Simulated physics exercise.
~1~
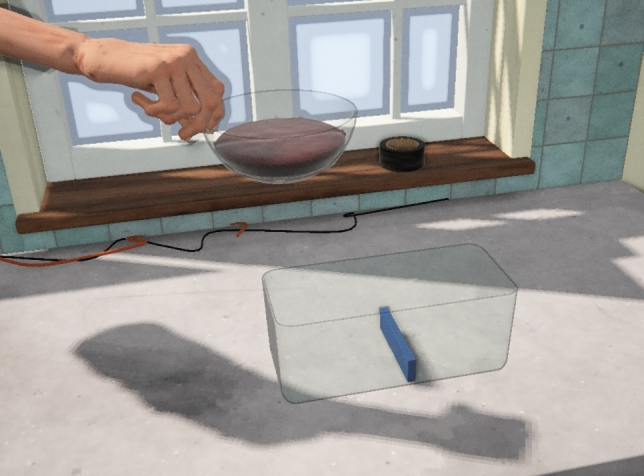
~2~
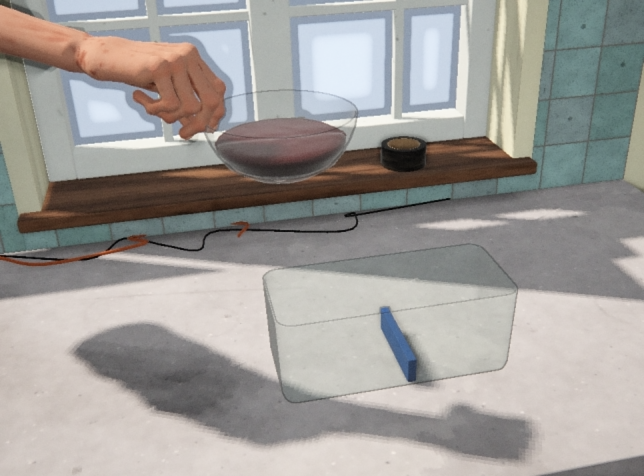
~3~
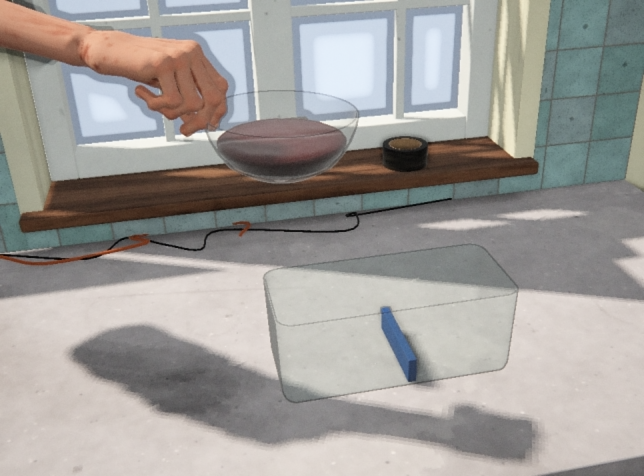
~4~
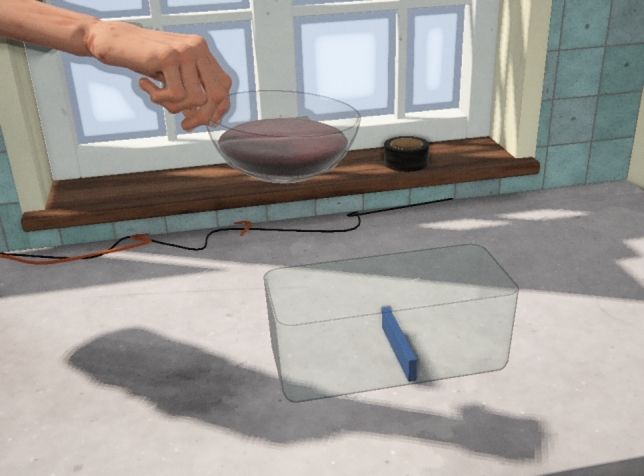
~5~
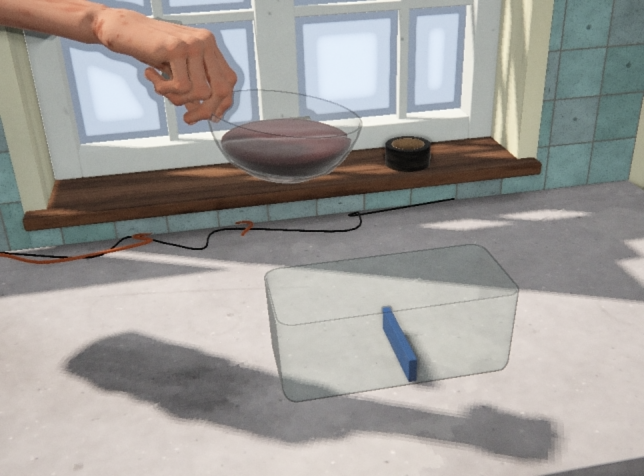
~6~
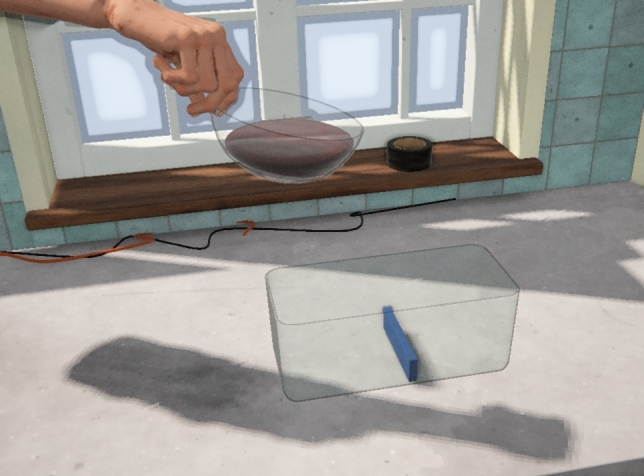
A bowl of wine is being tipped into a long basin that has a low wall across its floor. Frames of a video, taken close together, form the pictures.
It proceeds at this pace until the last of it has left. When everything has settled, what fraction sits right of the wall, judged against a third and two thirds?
It settles with between one third and two thirds on the right.
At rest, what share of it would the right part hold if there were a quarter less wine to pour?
Close to 35 per cent.
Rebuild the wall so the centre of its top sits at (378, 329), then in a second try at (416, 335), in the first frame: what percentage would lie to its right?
Case 1: 75 %; case 2: 20 %.
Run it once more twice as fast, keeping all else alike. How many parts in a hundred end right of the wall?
Some 40 per cent.
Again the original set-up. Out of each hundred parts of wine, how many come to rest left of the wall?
Some 50 parts in a hundred.
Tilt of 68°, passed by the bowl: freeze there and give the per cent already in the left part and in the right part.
On the left 5 per cent, on the right 10 per cent.
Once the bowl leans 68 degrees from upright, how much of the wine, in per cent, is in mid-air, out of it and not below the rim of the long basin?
Around 45 percent.
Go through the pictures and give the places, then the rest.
In the first picture, it leans 0°; its right rim is at (354, 107); the wine meets the walls at (213, 144) and (344, 130); the long basin's rim runs from (269, 300) to (499, 267); the wall's top is at (397, 333).
In the second picture, it leans 1°; its right rim is at (355, 107); the wine meets the walls at (214, 143) and (344, 130).
In the third picture, it leans 2°; its right rim is at (356, 110); the wine meets the walls at (215, 142) and (345, 131).
In the fourth picture, it leans 5°; its right rim is at (357, 114); the wine meets the walls at (217, 141) and (346, 133).
In the fifth picture, it leans 10°; its right rim is at (359, 119); the wine meets the walls at (219, 141) and (349, 134).
In the sixth picture, it leans 15°; its right rim is at (361, 126); the wine meets the walls at (223, 141) and (353, 134).
A moment on, the bowl is tipped part way and 41 per cent is still to pour, 4 is left of the wall and 10 right of it.
Next, the bowl is tipped right over and 0 per cent is still to pour, 40 is left of the wall and 50 right of it.
Then the bowl is tipped right over and 0 per cent is still to pour, 48 is left of the wall and 51 right of it.
Later the bowl is tipped right over and 0 per cent is still to pour, 48 is left of the wall and 51 right of it.
In the end 48 per cent lies left of the wall, 51 right of it and 1 outside.
